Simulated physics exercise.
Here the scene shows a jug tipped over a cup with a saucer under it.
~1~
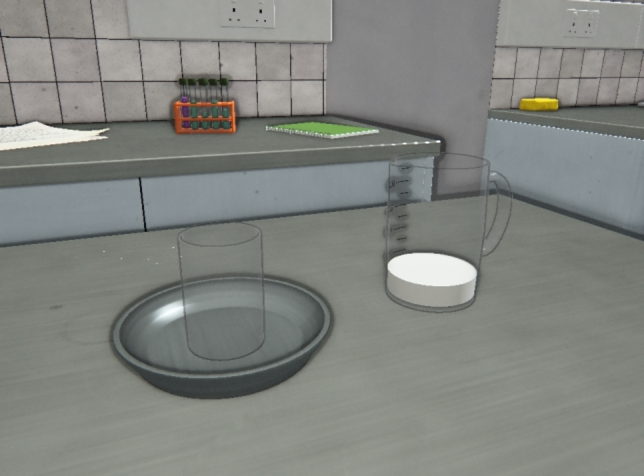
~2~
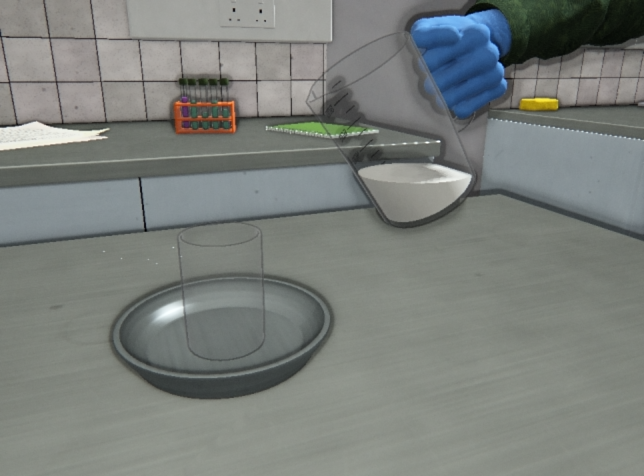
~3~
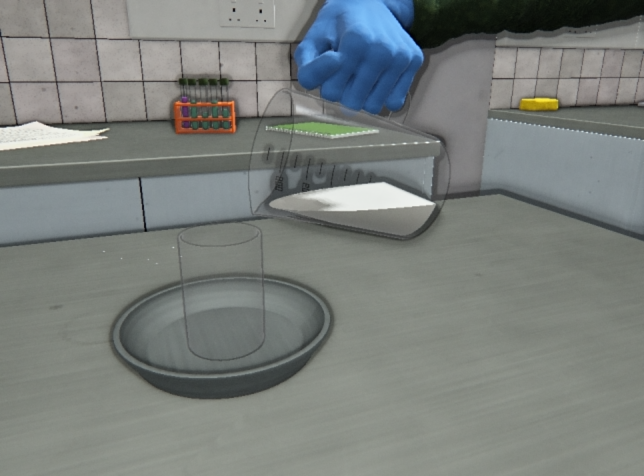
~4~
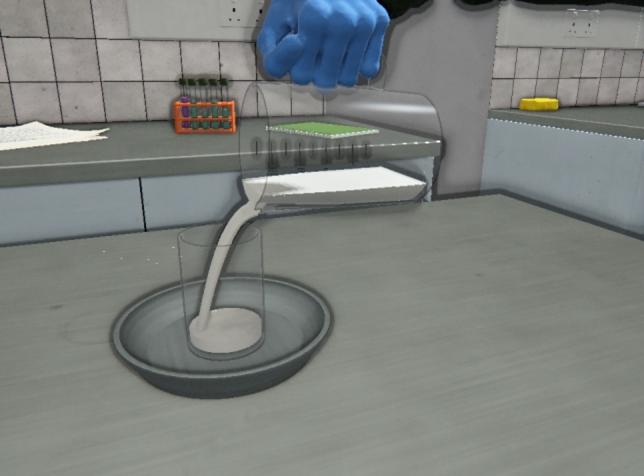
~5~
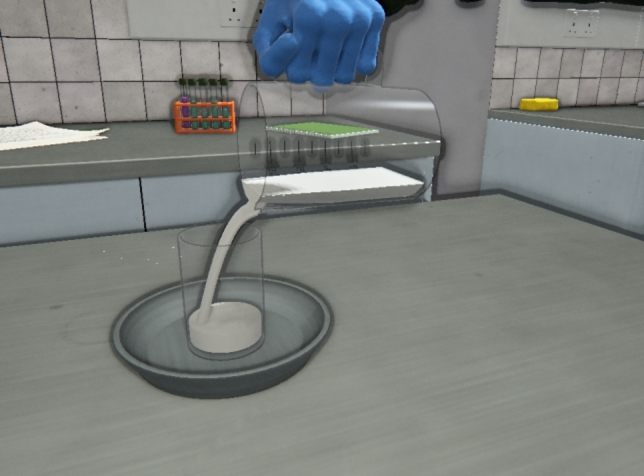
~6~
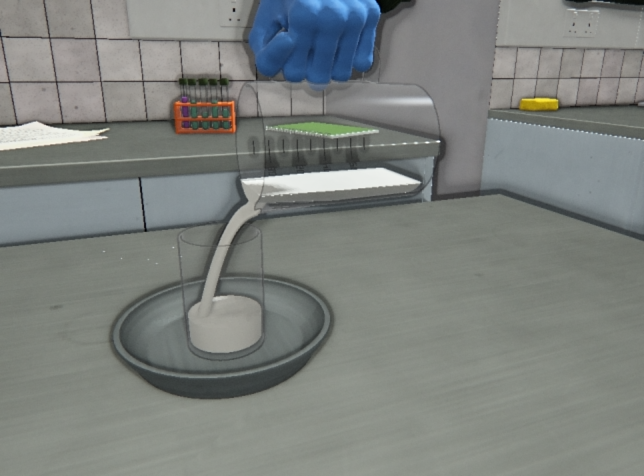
The video shows a blue-gloved hand lifting a clear jug of white liquid from a grey counter, moving it left and tipping it, then pouring a stream into a clear cup standing on a dark saucer as the cup's level rises.
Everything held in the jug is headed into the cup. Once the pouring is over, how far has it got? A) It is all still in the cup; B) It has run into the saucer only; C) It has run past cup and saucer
A, it is all still in the cup.
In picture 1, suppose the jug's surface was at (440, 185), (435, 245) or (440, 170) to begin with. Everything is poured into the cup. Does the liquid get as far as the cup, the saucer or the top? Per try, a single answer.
One after the other: Over both, reaches the saucer, floods the top.
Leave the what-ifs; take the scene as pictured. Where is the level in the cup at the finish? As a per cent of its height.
Looks like close to 55 per cent, more or less.
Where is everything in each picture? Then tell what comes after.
The first picture shows at the start; jug (435, 227) nearly empty; cup (223, 285) empty; saucer (251, 376) dry.
In the second picture, a hand has the jug; jug (394, 131) tipped 35° with all of its load; cup (223, 285) empty.
In the third picture, the jug is tipped; jug (344, 168) tipped 70° with all of its load; cup (223, 285) empty.
In the fourth picture, the stream is running; jug (333, 147) tipped 85° with about three quarters of its load; cup nearly empty, surface at (226, 325).
In the fifth picture, the stream is running; jug (332, 145) tipped 85° with about two thirds of its load; cup (223, 285) nearly empty.
In the sixth picture, the stream is running; jug (331, 143) tipped 90° with about two thirds of its load; cup about a quarter full, surface at (225, 313); saucer (251, 376) dry.
Shortly, the cup is about a third full; the saucer is dry.
Then, the cup is about half full; the saucer is dry.
At the finish, the cup is about half full; the saucer is dry.
